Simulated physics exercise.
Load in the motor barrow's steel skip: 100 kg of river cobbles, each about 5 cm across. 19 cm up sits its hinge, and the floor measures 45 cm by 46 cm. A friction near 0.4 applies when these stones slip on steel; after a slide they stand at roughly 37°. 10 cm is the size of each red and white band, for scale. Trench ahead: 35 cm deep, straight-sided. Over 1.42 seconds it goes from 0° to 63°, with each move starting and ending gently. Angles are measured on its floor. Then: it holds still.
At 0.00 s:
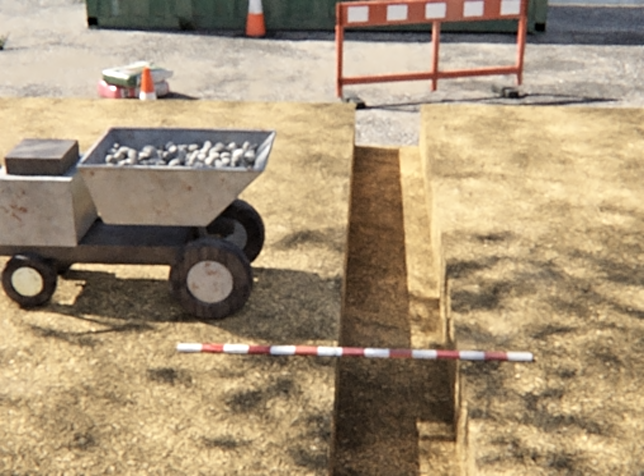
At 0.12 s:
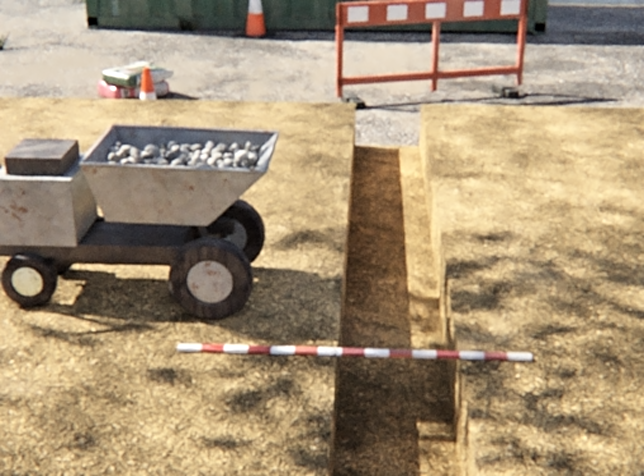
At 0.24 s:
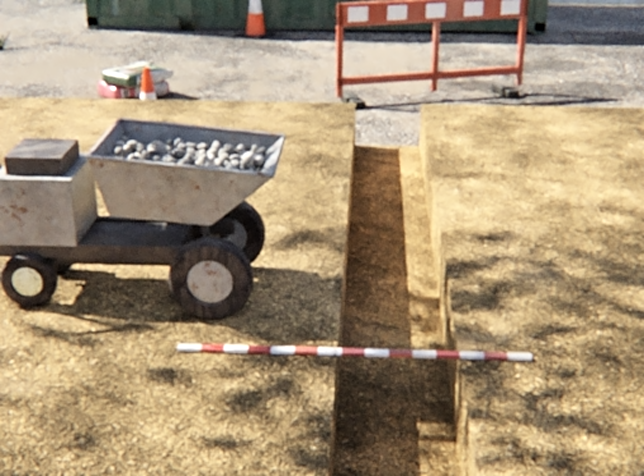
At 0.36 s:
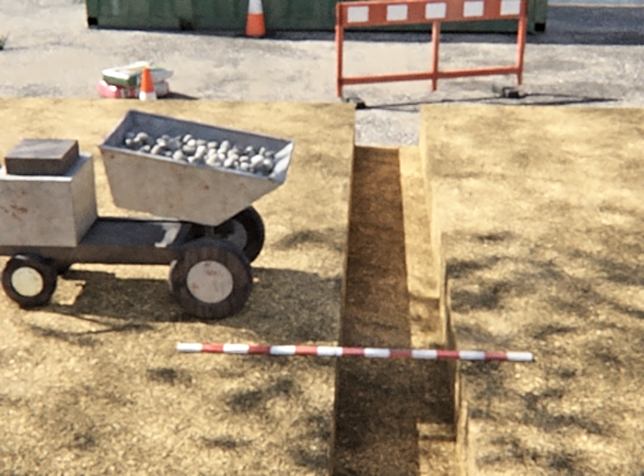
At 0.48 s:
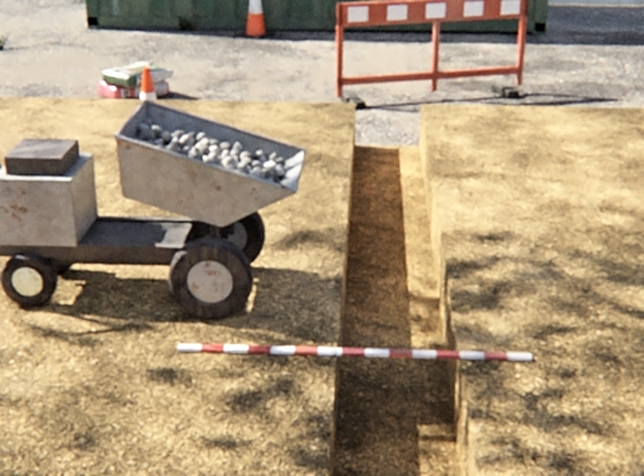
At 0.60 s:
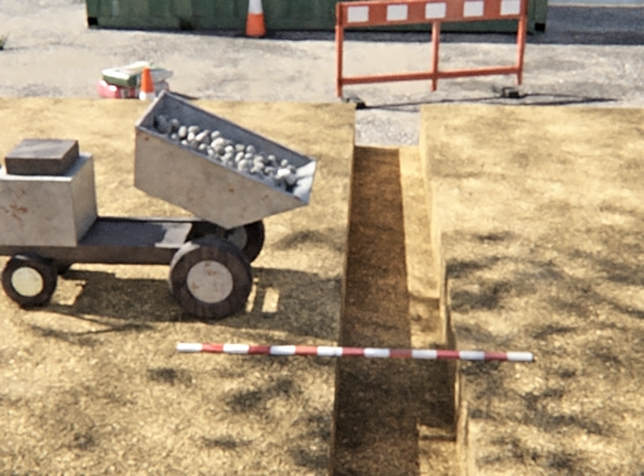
A small motor barrow with a pale, scuffed steel skip full of grey stones stands at left on sunlit, straw-coloured ground, seen from slightly above by a still camera. Right of it runs a straight-sided trench crossed by a red-and-white pole, with an orange-and-white barrier, cones and green container behind. The skip tilts steadily towards the trench, its back rising and the stones shifting with it.
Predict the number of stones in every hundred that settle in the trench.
Close to 100 in a hundred.
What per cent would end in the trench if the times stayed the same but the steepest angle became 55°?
Then about 75 per cent.
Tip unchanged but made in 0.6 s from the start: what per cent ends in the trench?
Estimate: About 100 %.
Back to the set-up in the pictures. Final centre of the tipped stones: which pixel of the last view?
The tipped stones centre close to (399, 350).
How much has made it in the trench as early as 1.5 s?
Some 35 per cent.
After 1.1 s the floor is at 53°; 100 % in the skip; the foremost stones are at (334, 233).
After 1.5 s the floor is at 63°; 65 % in the skip, 35 % in the trench; the foremost stones are at (428, 348).
After 1.9 s the floor is at 63°; 31 % in the skip, 69 % in the trench; the foremost stones are at (442, 351).
After 3.8 s the floor is at 63°; 0 % in the skip, 100 % in the trench; the foremost stones are at (440, 345).
